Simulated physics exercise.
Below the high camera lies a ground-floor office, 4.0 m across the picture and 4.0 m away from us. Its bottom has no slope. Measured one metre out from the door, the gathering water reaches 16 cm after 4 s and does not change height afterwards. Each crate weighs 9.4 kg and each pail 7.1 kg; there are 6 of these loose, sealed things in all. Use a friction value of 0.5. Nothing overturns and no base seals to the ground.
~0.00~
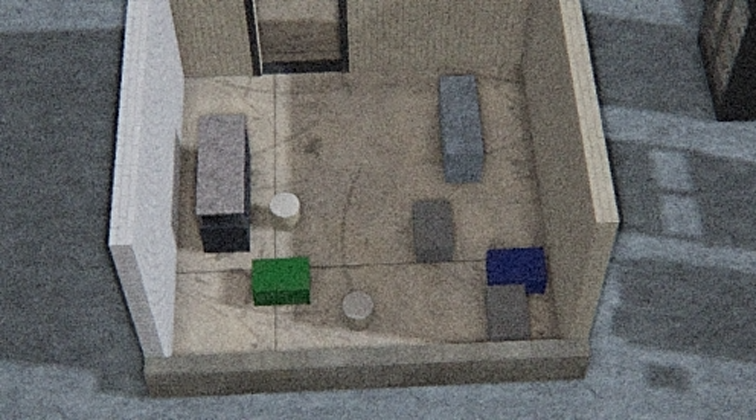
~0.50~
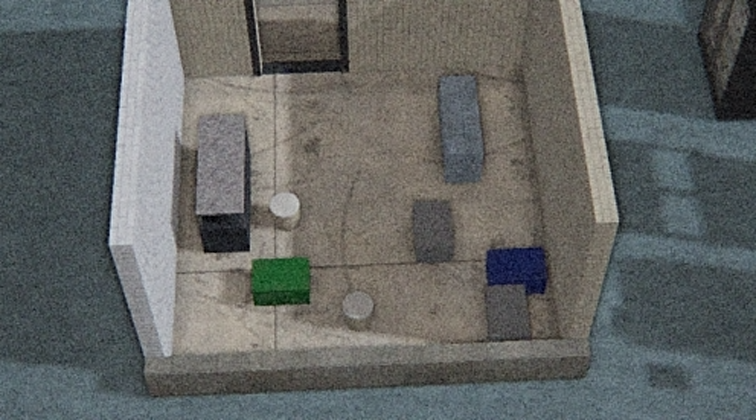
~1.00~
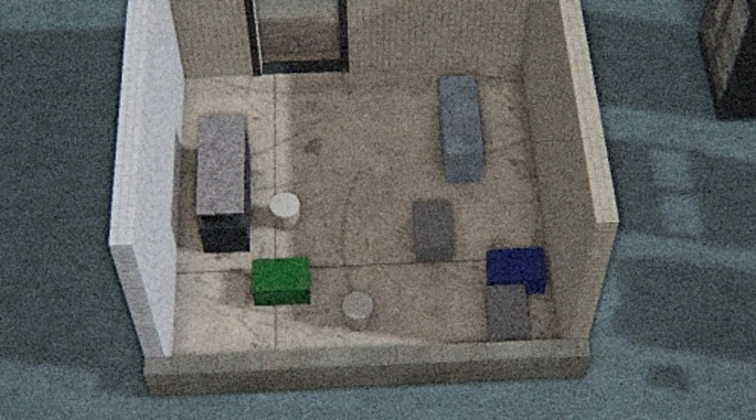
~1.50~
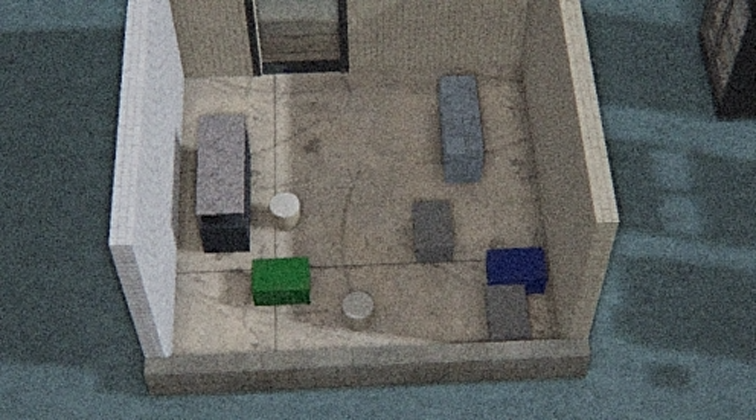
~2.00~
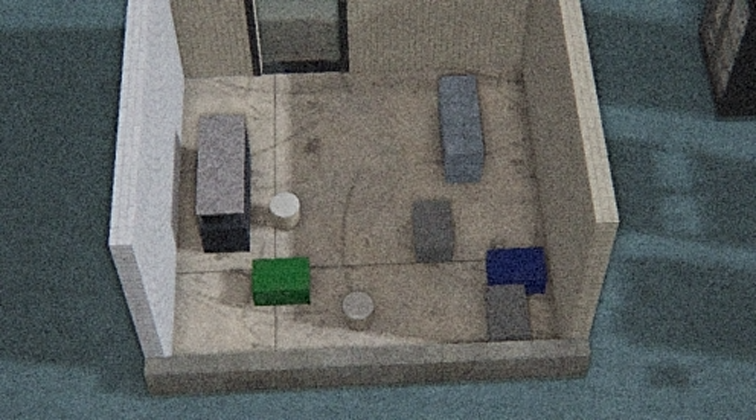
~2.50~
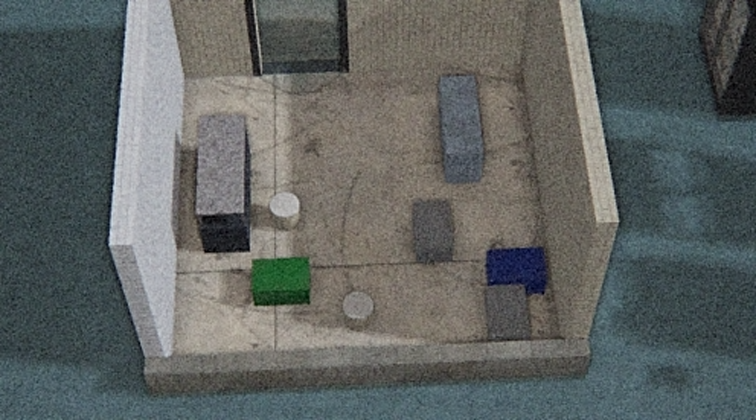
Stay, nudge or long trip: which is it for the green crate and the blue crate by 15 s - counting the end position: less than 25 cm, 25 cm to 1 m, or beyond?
Green crate shifts slightly; blue crate goes a long way.
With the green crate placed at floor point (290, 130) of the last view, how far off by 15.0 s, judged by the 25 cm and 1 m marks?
Answer: It covers a big distance.
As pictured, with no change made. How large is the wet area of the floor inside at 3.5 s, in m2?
The covered patch comes to about 1.5 m2.
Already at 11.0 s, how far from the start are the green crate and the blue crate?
60 and 30 cm, roughly.
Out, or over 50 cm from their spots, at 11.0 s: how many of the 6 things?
I make it 1 by then.
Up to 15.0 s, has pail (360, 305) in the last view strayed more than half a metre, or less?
The shift stays smaller.
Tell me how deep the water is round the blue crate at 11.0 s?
About 6 cm.
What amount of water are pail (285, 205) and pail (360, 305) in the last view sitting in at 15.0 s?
Some 10 cm at the first, some 8 cm at the second.
After 3.5 s the green crate is near (280, 274), 0.0 m from its start, aground; the blue crate is near (517, 264), 0.0 m from its start, aground; 0 afloat.
After 6.8 s the green crate is near (281, 283), 0.1 m from its start, aground; the blue crate is near (517, 264), 0.0 m from its start, aground; 0 afloat.
After 11.0 s the green crate is near (312, 322), 0.7 m from its start, afloat; the blue crate is near (521, 242), 0.3 m from its start, afloat; 4 afloat.
After 15.0 s the green crate is near (326, 275), 0.5 m from its start, afloat; the blue crate is near (500, 83), 2.4 m from its start, afloat; 5 afloat.
